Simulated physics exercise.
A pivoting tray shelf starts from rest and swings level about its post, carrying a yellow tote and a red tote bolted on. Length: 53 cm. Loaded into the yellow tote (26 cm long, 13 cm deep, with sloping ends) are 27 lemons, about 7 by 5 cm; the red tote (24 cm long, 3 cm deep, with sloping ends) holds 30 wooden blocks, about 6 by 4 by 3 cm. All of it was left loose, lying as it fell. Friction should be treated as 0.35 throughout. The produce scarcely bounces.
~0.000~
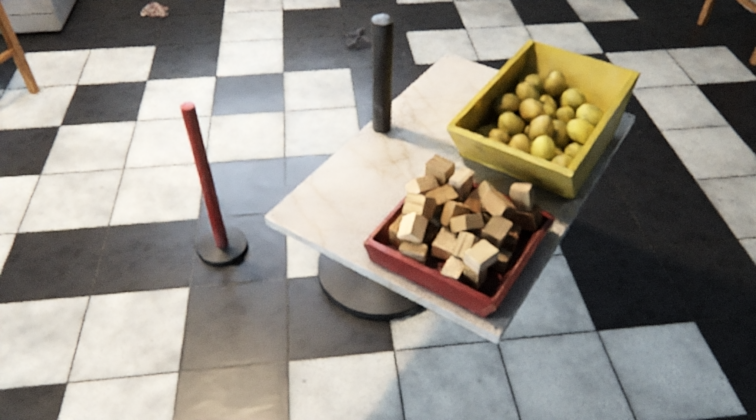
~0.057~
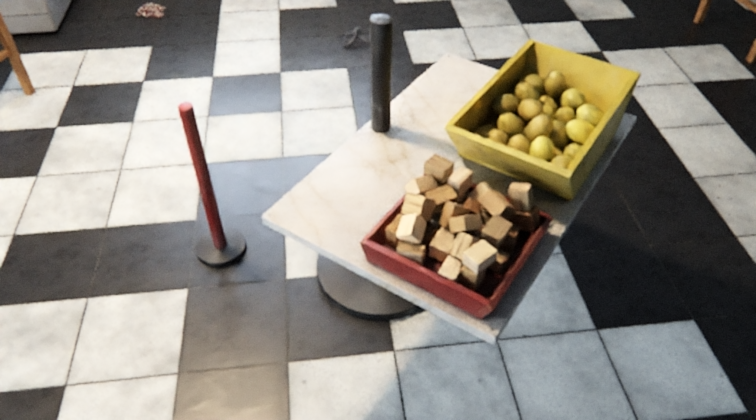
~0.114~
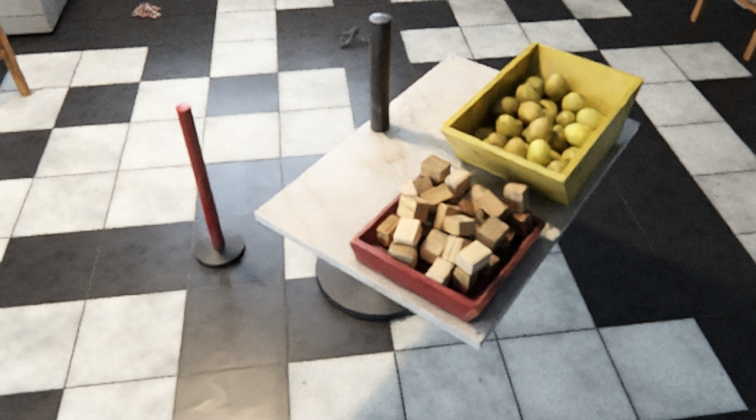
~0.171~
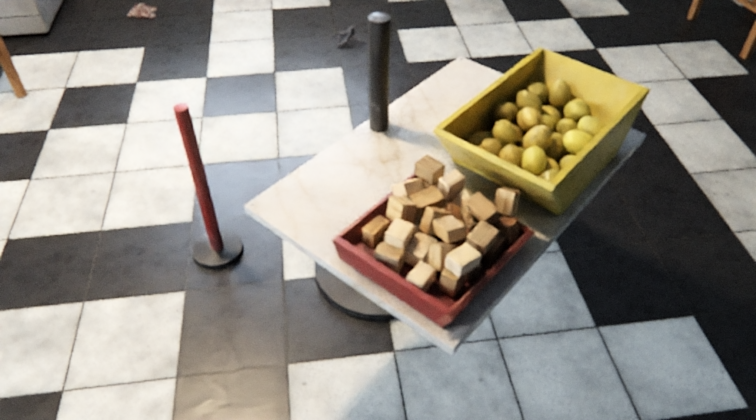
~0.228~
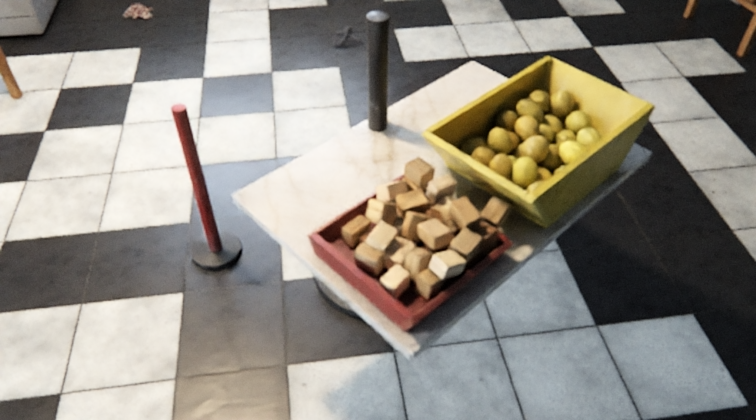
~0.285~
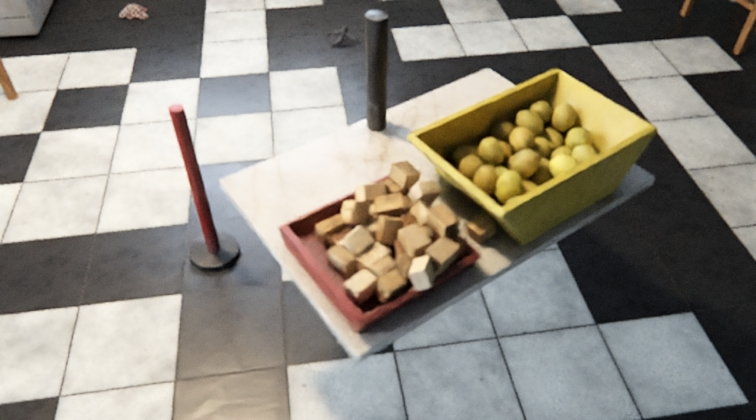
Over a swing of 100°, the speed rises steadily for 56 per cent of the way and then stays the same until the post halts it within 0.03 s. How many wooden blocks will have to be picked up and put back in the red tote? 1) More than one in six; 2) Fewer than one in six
Answer: 1.
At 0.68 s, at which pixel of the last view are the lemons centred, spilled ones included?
(301, 215).
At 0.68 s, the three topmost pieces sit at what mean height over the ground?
Close to 68 cm, on average.
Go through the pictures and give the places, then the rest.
In the first picture (we follow the rim corner now nearest the camera), red tote at (493, 302); yellow tote at (571, 170); swung 0°; nothing out yet.
In the second picture, red tote at (489, 303); yellow tote at (570, 171); swung 1°.
In the third picture, red tote at (475, 307); yellow tote at (564, 176); swung 4°.
In the fourth picture, red tote at (450, 312); yellow tote at (552, 184); swung 9°; 1 out, the lowest block at (507, 201).
In the fifth picture, red tote at (411, 317); yellow tote at (533, 196); swung 15°; 1 out, the lowest block at (496, 213).
In the sixth picture, red tote at (360, 319); yellow tote at (503, 210); swung 24°; 1 out, the lowest block at (481, 229).
After 0.60 s, it reaches the stop.
After 0.68 s, 0 of 27 out of the yellow tote and 7 of 30 out of the red tote.
After 0.80 s, 0 of 27 out of the yellow tote and 8 of 30 out of the red tote.
After 1.02 s, 0 of 27 out of the yellow tote and 11 of 30 out of the red tote.
When it is over (at 1.45 s), 0 of 27 out of the yellow tote and 11 of 30 out of the red tote. Asked share, 11 of 30, 37 per cent.
